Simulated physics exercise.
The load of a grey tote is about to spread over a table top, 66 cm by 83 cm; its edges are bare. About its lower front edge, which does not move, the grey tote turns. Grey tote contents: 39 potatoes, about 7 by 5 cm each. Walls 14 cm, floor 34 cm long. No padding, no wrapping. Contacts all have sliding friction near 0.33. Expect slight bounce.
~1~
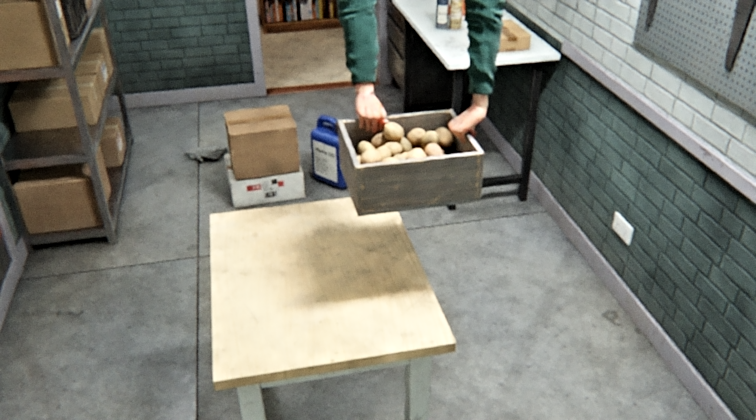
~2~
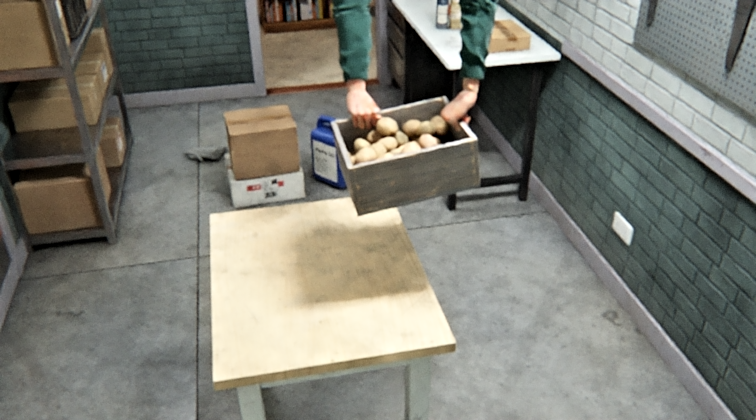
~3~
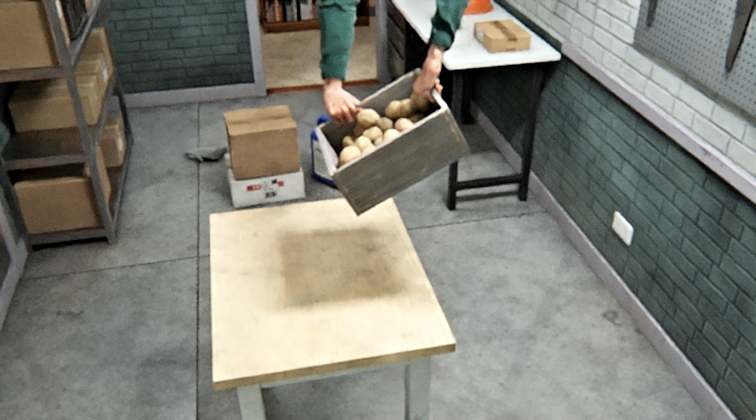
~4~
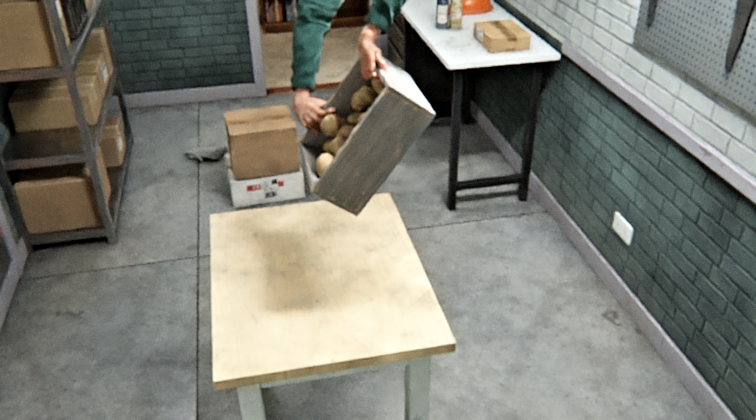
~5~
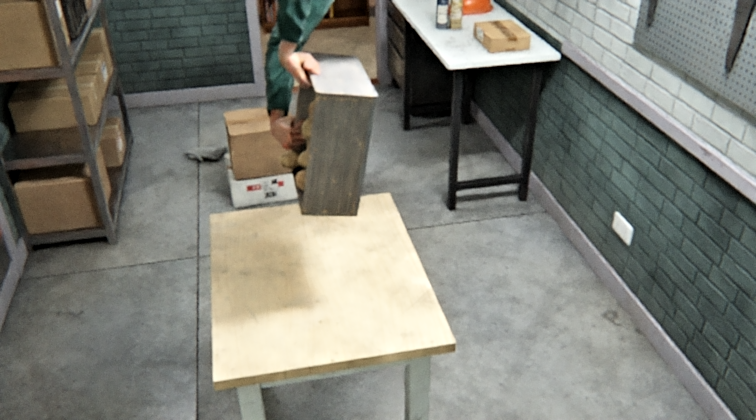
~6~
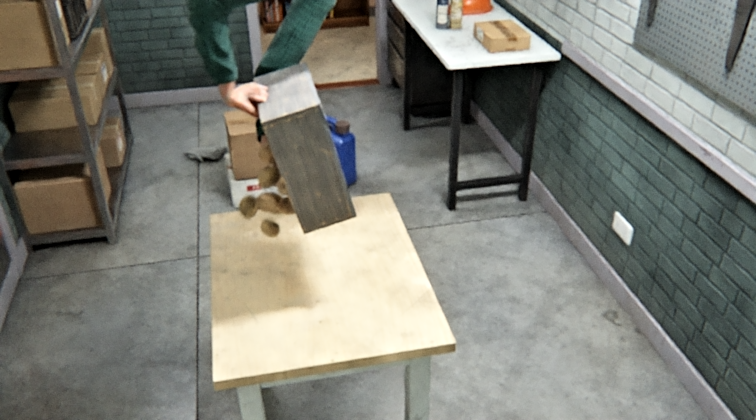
In the video, a person in green sleeves holds a grey wooden tote of potatoes above a bare table top and turns it steadily leftward past upright on its side, until several potatoes drop out beneath its open end.
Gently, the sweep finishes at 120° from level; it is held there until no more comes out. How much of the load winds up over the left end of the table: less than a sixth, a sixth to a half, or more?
I'd say most of the load winds up over the left end of the table.
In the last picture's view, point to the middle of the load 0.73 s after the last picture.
It's centred at about (194, 309).
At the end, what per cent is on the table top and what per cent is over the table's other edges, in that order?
About 25 and 5 per cent.
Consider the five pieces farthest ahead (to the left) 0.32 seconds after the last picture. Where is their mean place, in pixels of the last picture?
Around (155, 302) in pixels.
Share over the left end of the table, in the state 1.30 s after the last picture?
Share: About 65 %.
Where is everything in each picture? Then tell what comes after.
In the first picture (places track the rim corner closest to us here), grey tote (360, 166); tipped 0°; all still inside.
The second picture shows grey tote (353, 167); tipped 8°.
The third picture shows grey tote (334, 172); tipped 27°.
The fourth picture shows grey tote (313, 188); tipped 53°.
The fifth picture shows grey tote (302, 210); tipped 80°.
The sixth picture shows grey tote (302, 230); tipped 103°; 8 out, the lowest potato at (270, 228).
Then, 0.32 s after the last picture, tilt 120°; 3 still in the grey tote, 31 on the table top, 2 over the left end of the table and 3 in the air.
Then, 0.73 s after the last picture, tilt 120°; 18 on the table top, 19 over the left end of the table and 2 over the table's other edges.
Then, 1.30 s after the last picture, tilt 120°; 11 on the table top, 26 over the left end of the table and 2 over the table's other edges.
Final count (2.03 s after the last picture), 9 on the table top, 28 over the left end of the table and 2 over the table's other edges. Asked share, 28 of 39, 72 per cent.
